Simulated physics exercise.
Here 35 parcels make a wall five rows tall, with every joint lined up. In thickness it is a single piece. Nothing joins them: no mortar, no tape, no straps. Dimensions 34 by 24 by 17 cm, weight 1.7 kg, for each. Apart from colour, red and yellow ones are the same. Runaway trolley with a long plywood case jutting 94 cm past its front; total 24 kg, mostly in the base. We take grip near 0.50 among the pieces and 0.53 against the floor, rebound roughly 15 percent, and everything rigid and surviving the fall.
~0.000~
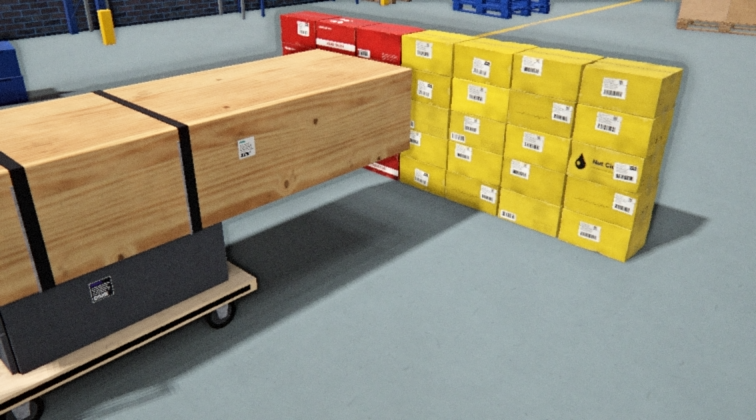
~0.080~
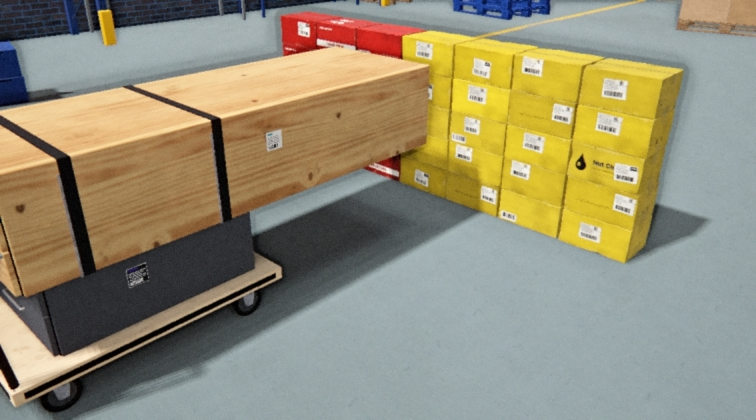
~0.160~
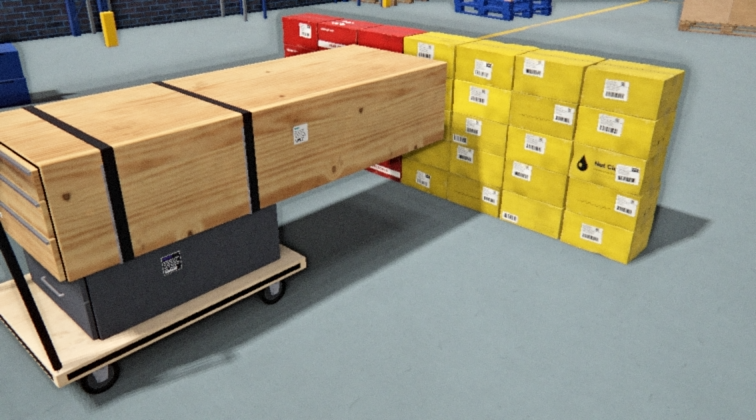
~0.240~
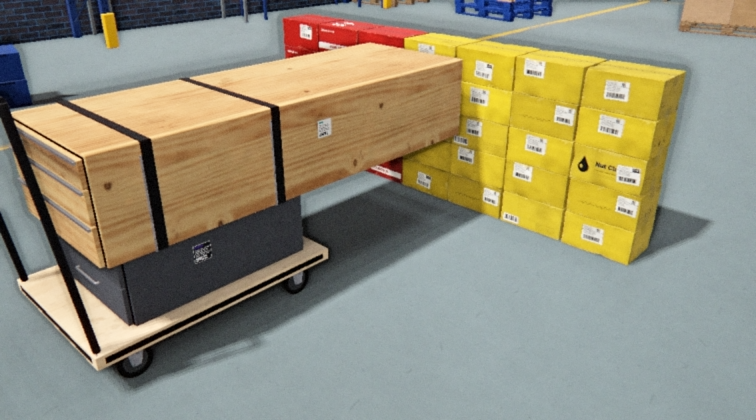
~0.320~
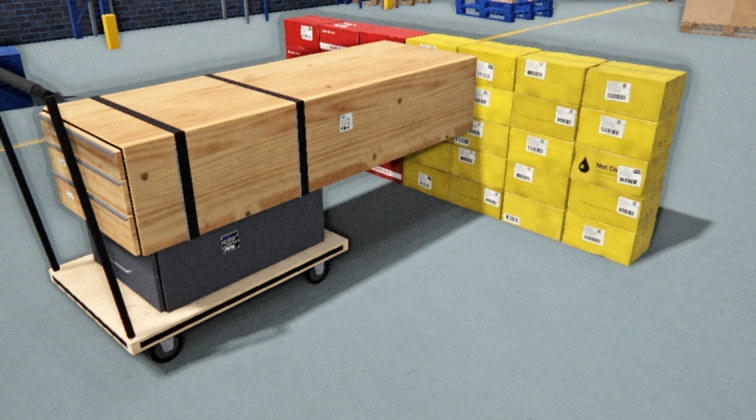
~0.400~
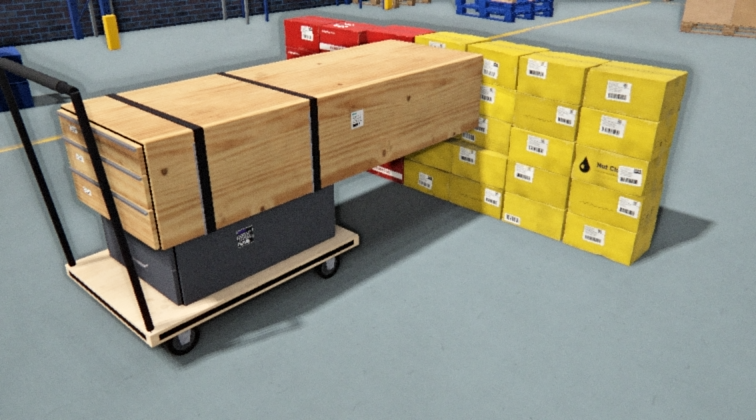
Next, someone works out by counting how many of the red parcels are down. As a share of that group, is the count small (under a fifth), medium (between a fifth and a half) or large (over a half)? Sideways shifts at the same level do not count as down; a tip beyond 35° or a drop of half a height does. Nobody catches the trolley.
It is medium.
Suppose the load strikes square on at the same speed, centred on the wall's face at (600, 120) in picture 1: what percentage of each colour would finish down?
That would leave yellow at 40 % and red at 0 %.
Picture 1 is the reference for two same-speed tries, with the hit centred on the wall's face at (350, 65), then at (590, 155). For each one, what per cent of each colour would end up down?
First try then second: Yellow 0 and 40, red 80 and 0 per cent.
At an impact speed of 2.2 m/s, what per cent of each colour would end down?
Then yellow 30, red 30 per cent.
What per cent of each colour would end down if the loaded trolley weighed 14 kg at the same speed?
Result: Yellow 40, red 30 %.
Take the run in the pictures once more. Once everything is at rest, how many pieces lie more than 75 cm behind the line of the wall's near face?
6 or thereabouts.
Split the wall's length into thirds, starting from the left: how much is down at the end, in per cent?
0 / 80 / 0 %, left to right.
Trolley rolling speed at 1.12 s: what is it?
Something like 0.4 m/s, I'd say.
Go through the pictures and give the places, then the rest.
In the first frame (we follow the side turned to the camera), load (403, 97) 47 cm short of the wall; top red parcel (335, 39); top yellow parcel (618, 92); no piece has moved.
Load (421, 92) 35 cm short of the wall; top red parcel (335, 39), in the second frame.
Load (439, 88) 23 cm short of the wall; top red parcel (337, 41), in the third frame.
Load (455, 85) 11 cm short of the wall; top red parcel (337, 42), in the fourth frame.
Load (469, 81) just touching; top red parcel (338, 43), in the fifth frame.
Load (476, 79) 7 cm into the wall's line; top red parcel (338, 43); top yellow parcel (622, 95); 9 stirred so far, in the sixth frame.
Around 0.58 s, load 17 cm past the wall's line, still rolling; none of the 15 red parcels down (0 of 35 in all colours); top red parcel unmoved.
Around 0.86 s, load 29 cm past the wall's line, still rolling; 5 of the 15 red parcels down (12 of 35 in all colours); top red parcel unmoved.
Around 1.12 s, load 39 cm past the wall's line, still rolling; 5 of the 15 red parcels down (12 of 35 in all colours); top red parcel unmoved.
Finally (2.2 s), load 65 cm past the wall's line, still rolling; 5 of the 15 red parcels down (12 of 35 in all colours); top red parcel unmoved; top yellow parcel unmoved. That is 33 per cent. Seen by the last camera, middles, top red parcel near (352, 40), top yellow parcel near (634, 90).
